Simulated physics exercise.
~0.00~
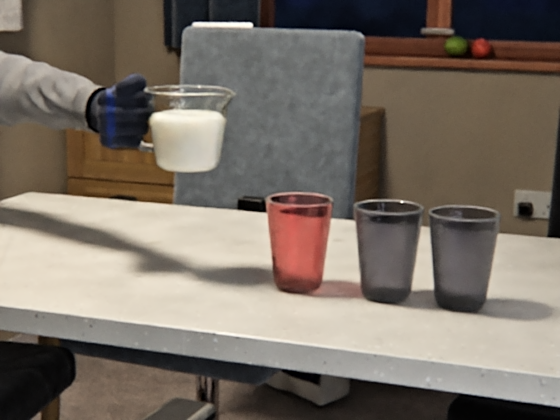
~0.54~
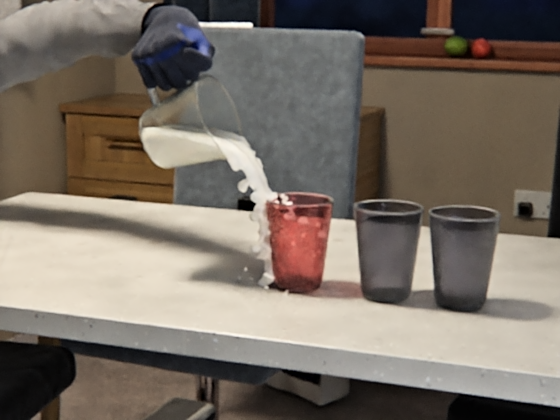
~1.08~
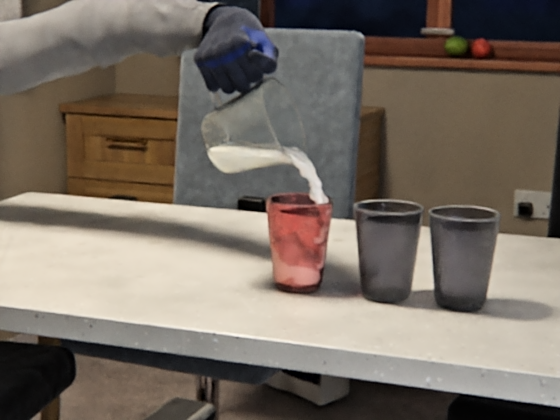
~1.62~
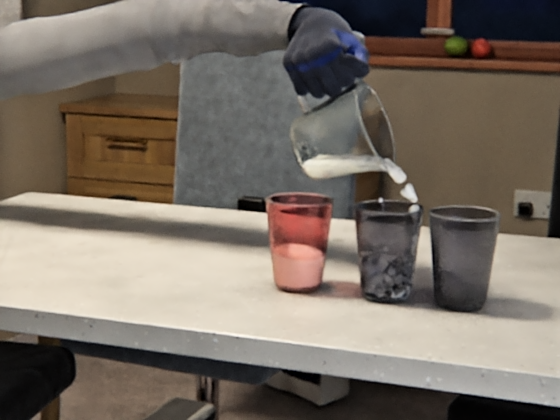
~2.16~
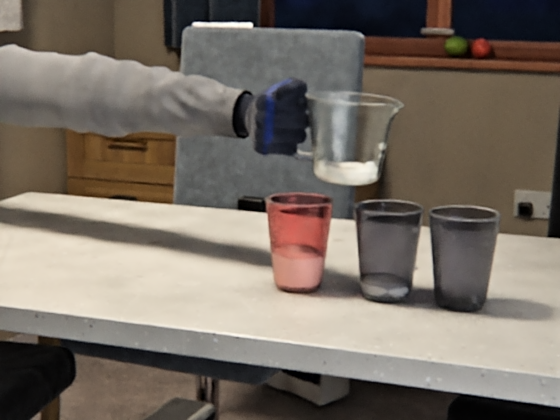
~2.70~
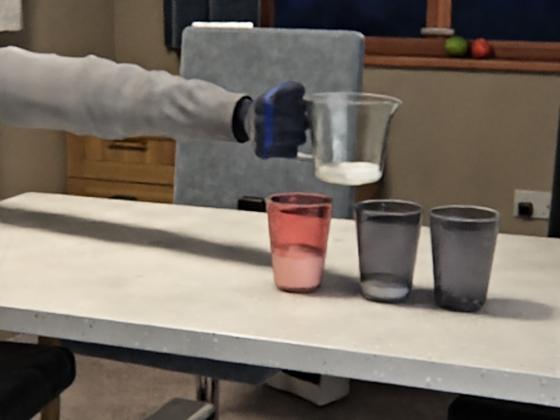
A gloved hand tipped a clear jug of milk over a table, spilling some beside the red tumbler before filling it partway, then moved right and poured a little into the middle grey one, leaving the right tumbler empty and some milk in the upright jug.
